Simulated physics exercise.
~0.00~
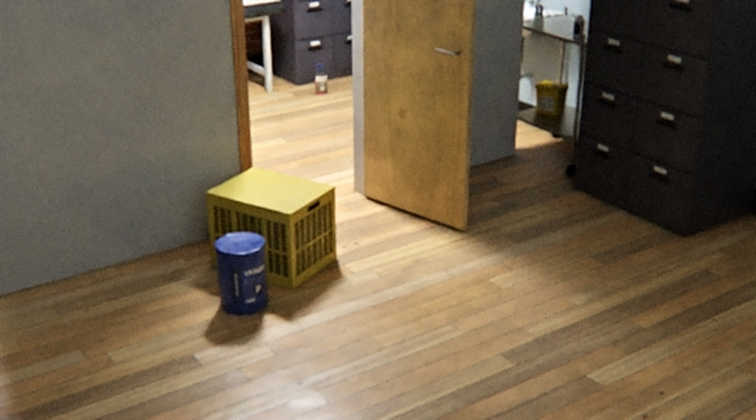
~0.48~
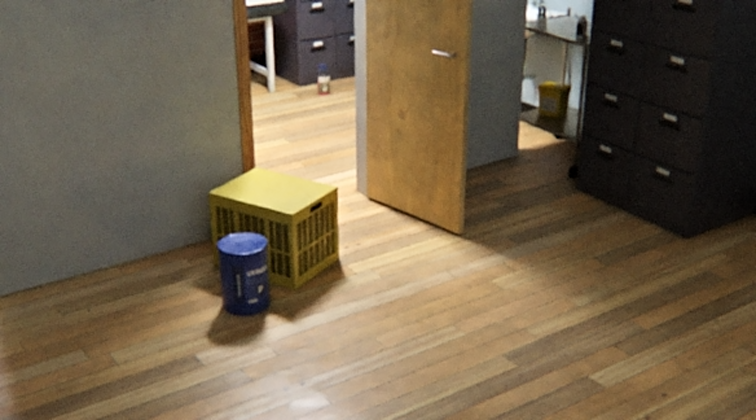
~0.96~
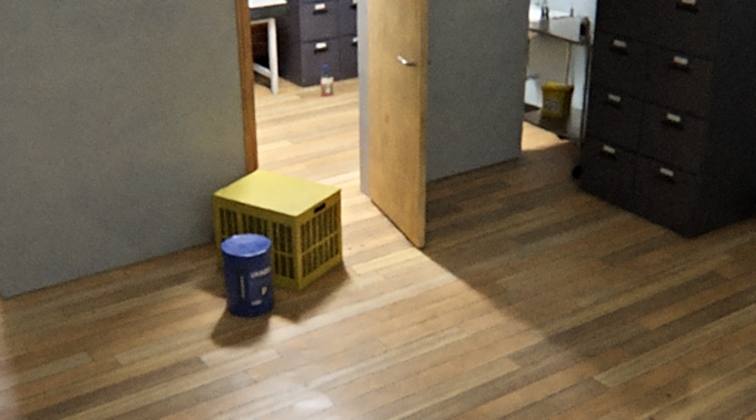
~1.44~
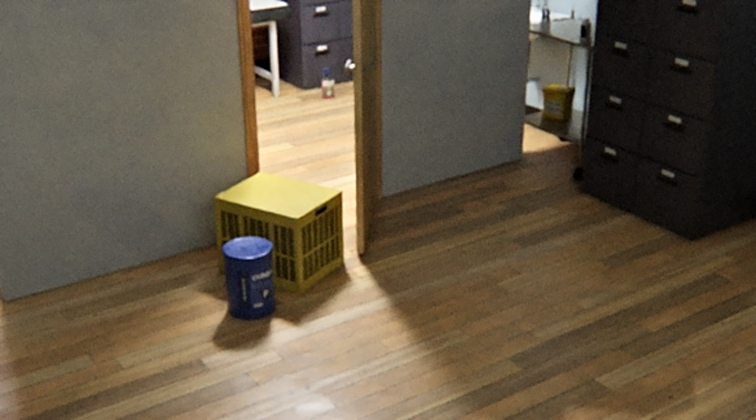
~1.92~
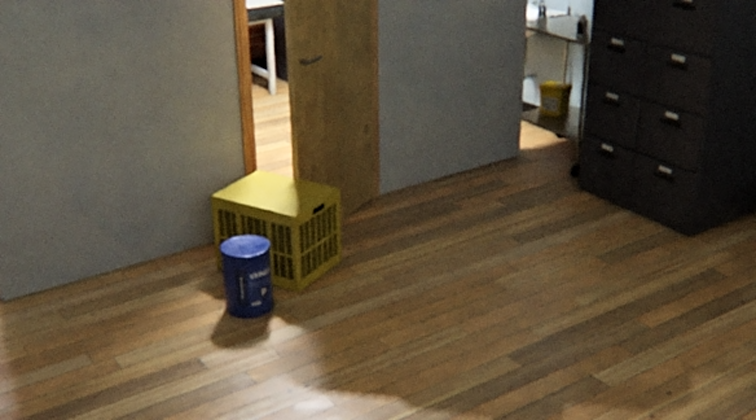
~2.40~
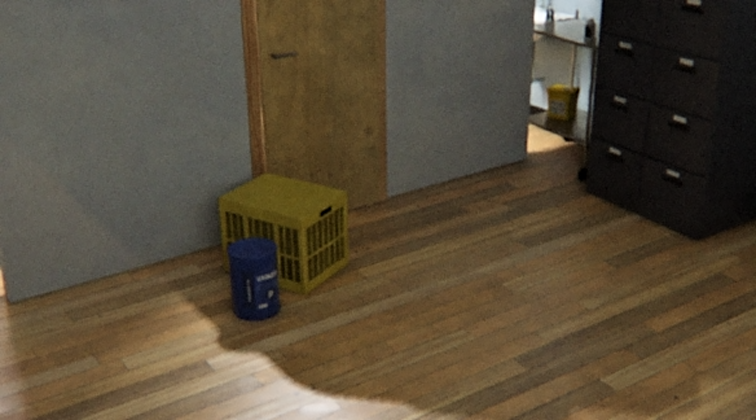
A wooden door stands wide open in a grey wall, seen from a raised, slightly swaying view over a wood-plank floor, with a bright room beyond. A yellow slatted chest sits left of the door near the opening, a blue pail stands just in front of it, and dark filing cabinets rise at the right. With nobody in sight, the door starts to swing, turning edge-on and then leftward across the opening. The light from the far room narrows as it passes behind the chest. Finally the door is shut, and the chest and pail remain in place.
